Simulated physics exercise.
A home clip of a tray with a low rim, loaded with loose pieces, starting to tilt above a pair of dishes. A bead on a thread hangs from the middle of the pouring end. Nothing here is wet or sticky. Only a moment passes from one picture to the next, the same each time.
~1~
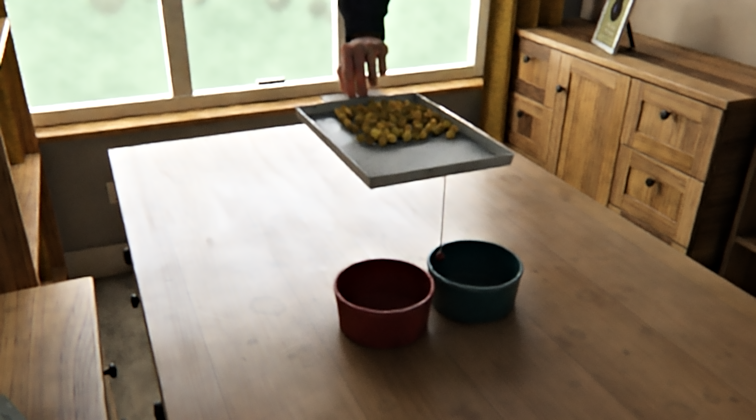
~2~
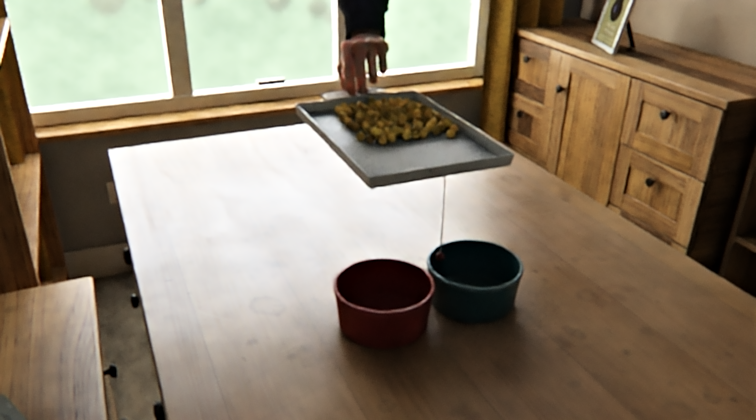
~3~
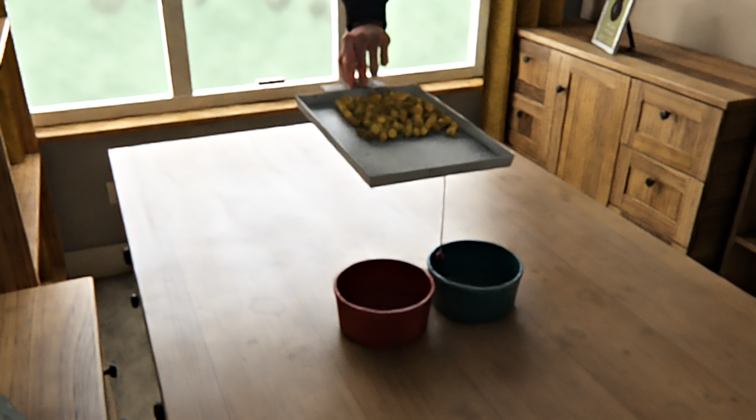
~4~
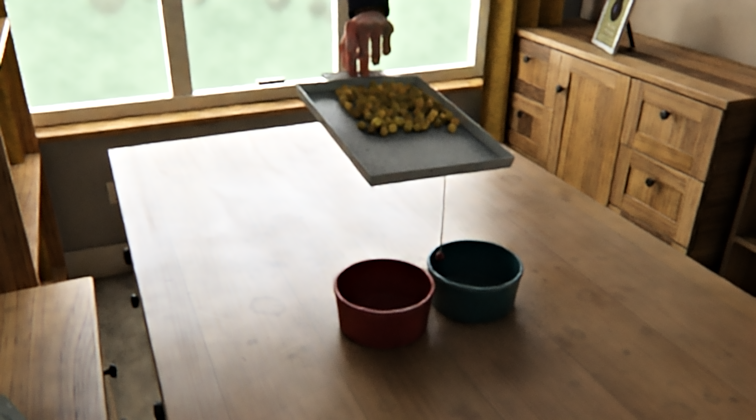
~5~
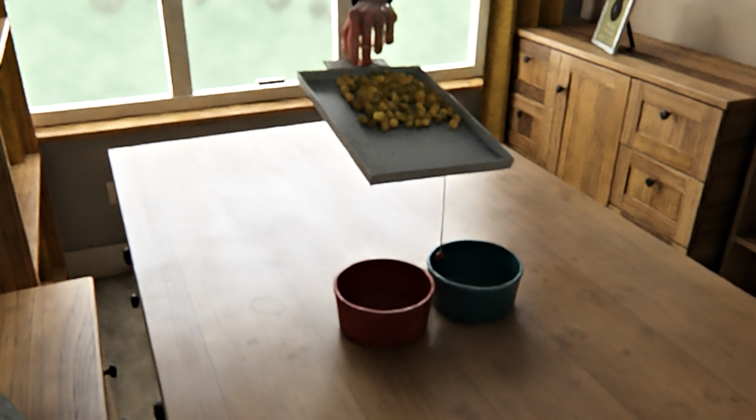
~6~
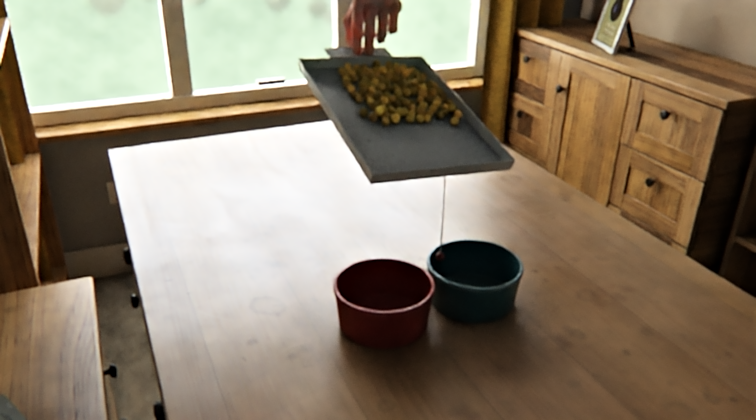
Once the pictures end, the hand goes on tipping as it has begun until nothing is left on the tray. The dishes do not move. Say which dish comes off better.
It favours the right-hand dish.
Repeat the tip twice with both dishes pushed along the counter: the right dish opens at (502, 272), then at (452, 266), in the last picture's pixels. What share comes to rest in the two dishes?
In turn 90 and 30 in a hundred.
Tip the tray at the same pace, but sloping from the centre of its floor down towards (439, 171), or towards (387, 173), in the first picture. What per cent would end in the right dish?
First some 30, then 0 per cent.
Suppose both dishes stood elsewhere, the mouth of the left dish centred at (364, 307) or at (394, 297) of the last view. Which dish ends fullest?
The first try: The right dish. The second: The right one.
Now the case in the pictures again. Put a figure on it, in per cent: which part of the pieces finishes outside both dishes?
Roughly 40 in a hundred.
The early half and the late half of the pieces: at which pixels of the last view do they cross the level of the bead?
Around (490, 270) and then (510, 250).
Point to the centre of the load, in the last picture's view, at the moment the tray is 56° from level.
Close to (471, 142).
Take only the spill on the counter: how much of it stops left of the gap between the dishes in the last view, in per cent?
Close to 10 per cent.
Soon, tray tipped steeply; nearly all on the tray; a stray few in the right dish; a stray few outside both; a stray few in the air.
A while on, tray tipped right over; most on the tray; a small part in the right dish; a small part outside both; a stray few in the air.
Towards the end, tray tipped past a quarter turn; a stray few in the left dish; about half in the right dish; about half outside both.
Finally, tray tipped past a quarter turn; a stray few in the left dish; about half in the right dish; about half outside both.
